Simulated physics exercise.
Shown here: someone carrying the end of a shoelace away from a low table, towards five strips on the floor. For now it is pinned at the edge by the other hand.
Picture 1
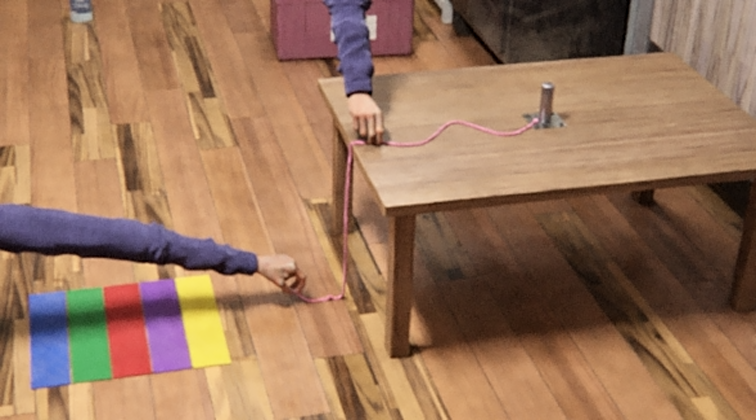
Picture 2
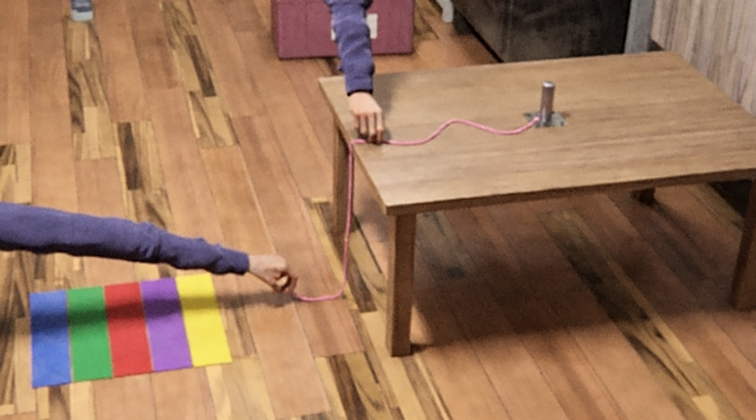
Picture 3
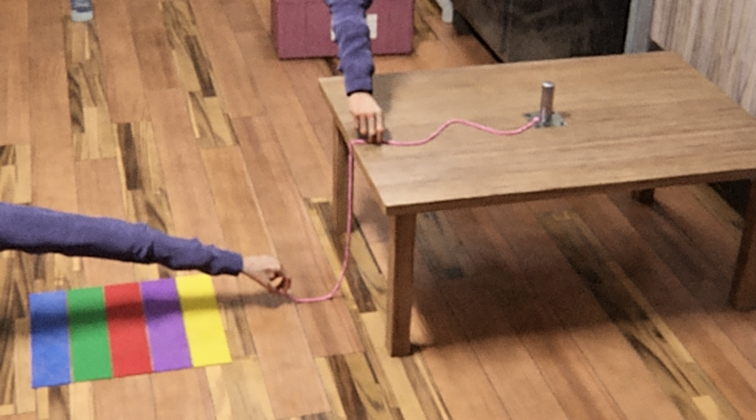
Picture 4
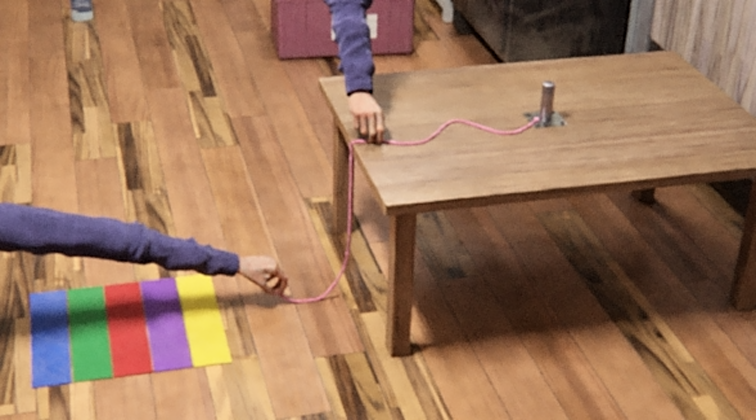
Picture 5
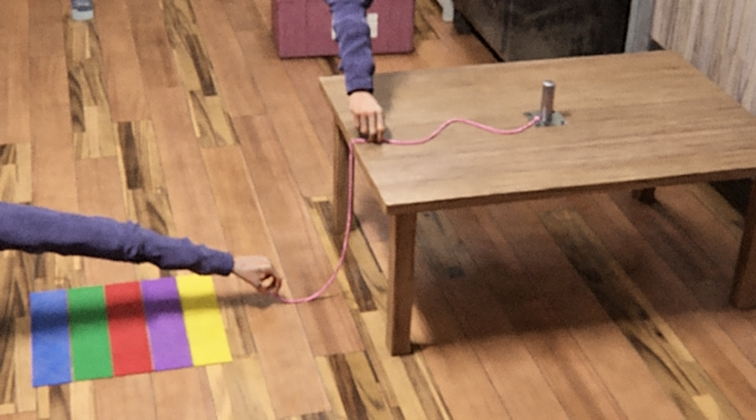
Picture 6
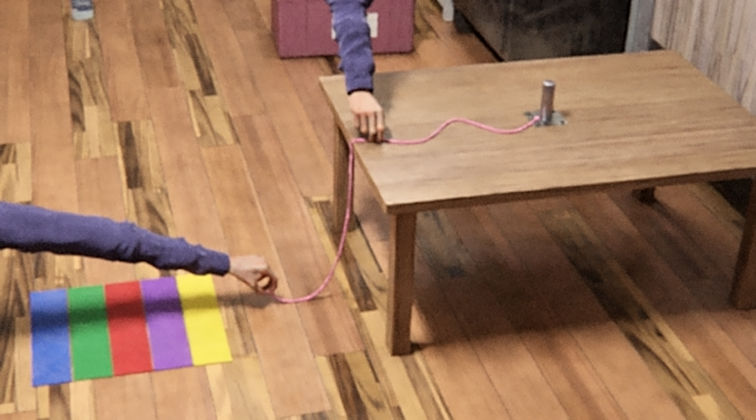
On a wooden floor beside a low table, one hand pinned a pink cord at the table's edge while the other drew its end slightly left, near five coloured strips.
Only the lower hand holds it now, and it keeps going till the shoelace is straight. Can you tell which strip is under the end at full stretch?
Yes, the red one.
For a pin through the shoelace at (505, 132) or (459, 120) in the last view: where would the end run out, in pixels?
In order: Close to (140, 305) and close to (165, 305).
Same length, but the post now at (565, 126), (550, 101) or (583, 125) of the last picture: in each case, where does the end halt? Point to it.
Taking the tries in turn, you get (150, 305), (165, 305) and (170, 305).
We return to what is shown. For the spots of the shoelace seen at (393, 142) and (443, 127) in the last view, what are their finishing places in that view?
(351, 145) and (418, 133).
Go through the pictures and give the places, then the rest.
End (295, 291); yellow (208, 348); purple (170, 353); red (130, 358); green (91, 363); blue (50, 368), in the first frame.
End (287, 291); shoelace through (520, 131) (453, 121) (408, 144) (351, 163) (349, 224) (343, 287), in the second frame.
End (281, 292), in the third frame.
End (278, 292); shoelace through (520, 131) (453, 121) (408, 144) (351, 163) (350, 225) (333, 286), in the fourth frame.
End (272, 292), in the fifth frame.
End (268, 292); shoelace through (520, 130) (454, 120) (408, 143) (352, 162) (347, 223) (325, 285), in the sixth frame.
Soon after, end near (188, 301); over yellow.
Then, end near (152, 305); over purple.
At full stretch, end near (131, 308); over red. Over red.
